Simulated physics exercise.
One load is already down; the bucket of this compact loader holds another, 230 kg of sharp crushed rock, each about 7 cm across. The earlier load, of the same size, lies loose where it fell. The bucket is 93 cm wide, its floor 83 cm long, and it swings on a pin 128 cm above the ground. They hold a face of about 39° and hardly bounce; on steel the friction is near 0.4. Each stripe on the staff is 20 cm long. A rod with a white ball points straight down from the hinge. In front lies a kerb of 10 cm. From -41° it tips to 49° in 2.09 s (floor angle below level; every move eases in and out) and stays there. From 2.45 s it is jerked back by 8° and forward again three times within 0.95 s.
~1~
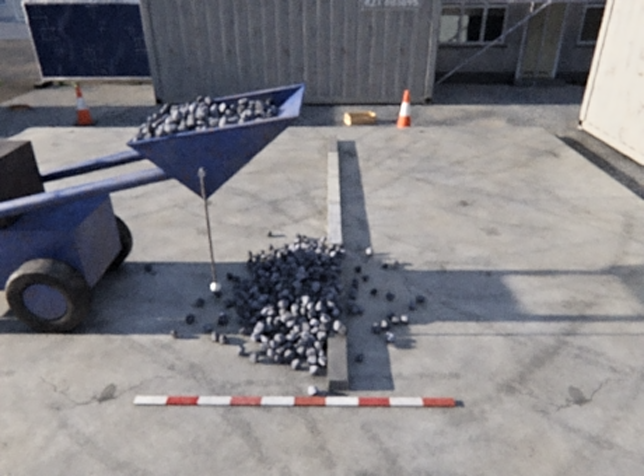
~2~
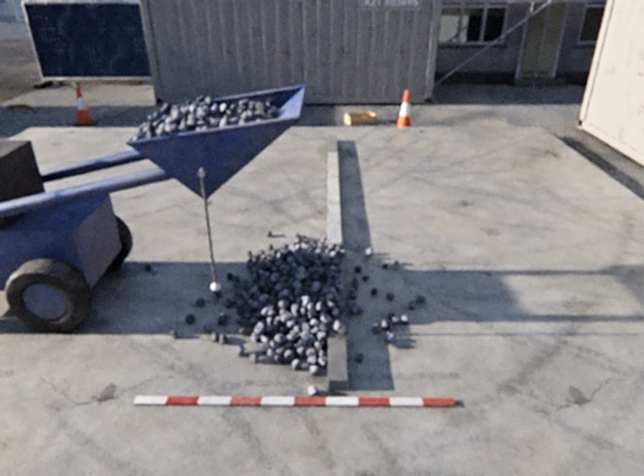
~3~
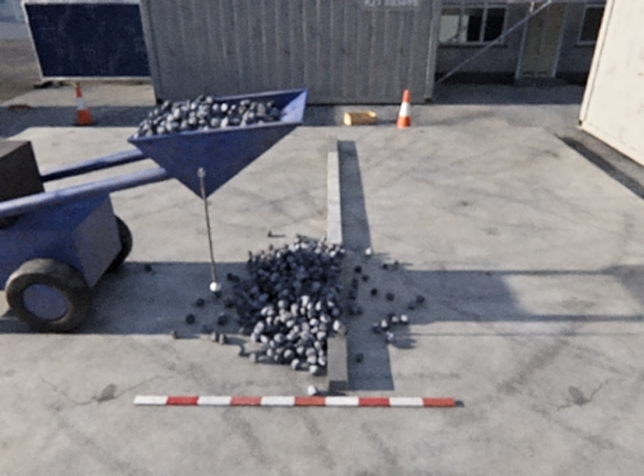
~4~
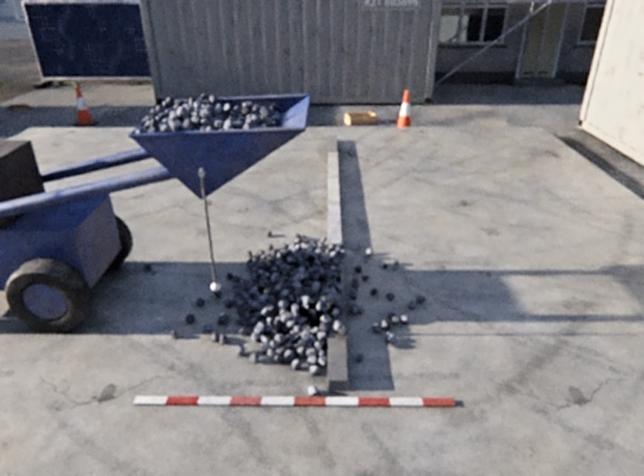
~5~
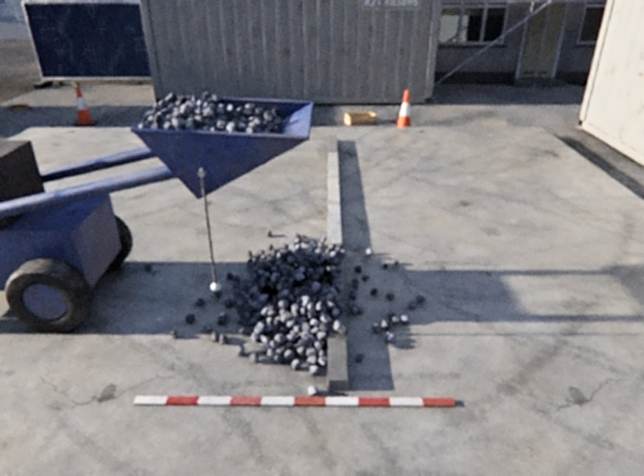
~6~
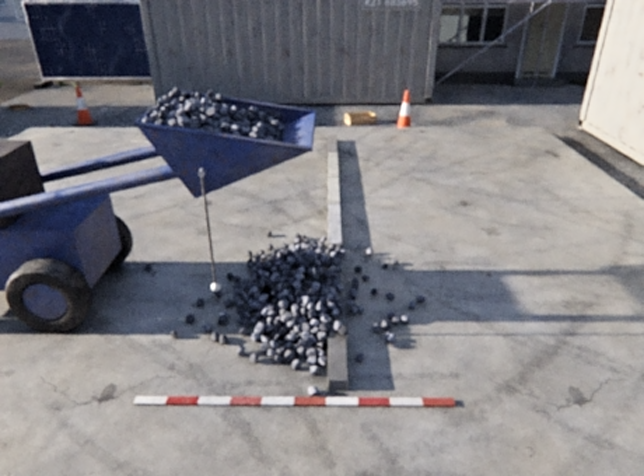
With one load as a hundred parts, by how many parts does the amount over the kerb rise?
Close to 43 parts in a hundred.
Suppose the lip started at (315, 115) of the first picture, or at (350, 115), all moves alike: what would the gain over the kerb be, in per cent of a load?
First some 60, then 90 per cent.
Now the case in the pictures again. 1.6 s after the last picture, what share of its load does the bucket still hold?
It holds some 5 per cent.
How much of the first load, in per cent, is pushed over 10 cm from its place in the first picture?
About 5 per cent.
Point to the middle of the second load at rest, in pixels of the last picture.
Their middle is at about (327, 284).
Then, 1.0 s after the last picture the floor is at 35°; in per cent of one load, 96 in the bucket, 100 on this side of the kerb, 4 over the kerb; the foremost stones are at (399, 296).
Then, 1.6 s after the last picture the floor is at 49°; in per cent of one load, 5 in the bucket, 169 on this side of the kerb, 26 over the kerb; the foremost stones are at (402, 279).
Then, 3.2 s after the last picture the floor is at 49°; in per cent of one load, 0 in the bucket, 153 on this side of the kerb, 47 over the kerb; the foremost stones are at (461, 295).
Then, 5.7 s after the last picture the floor is at 49°; in per cent of one load, 0 in the bucket, 153 on this side of the kerb, 47 over the kerb; the foremost stones are at (461, 295). Net gain over the kerb, 43.
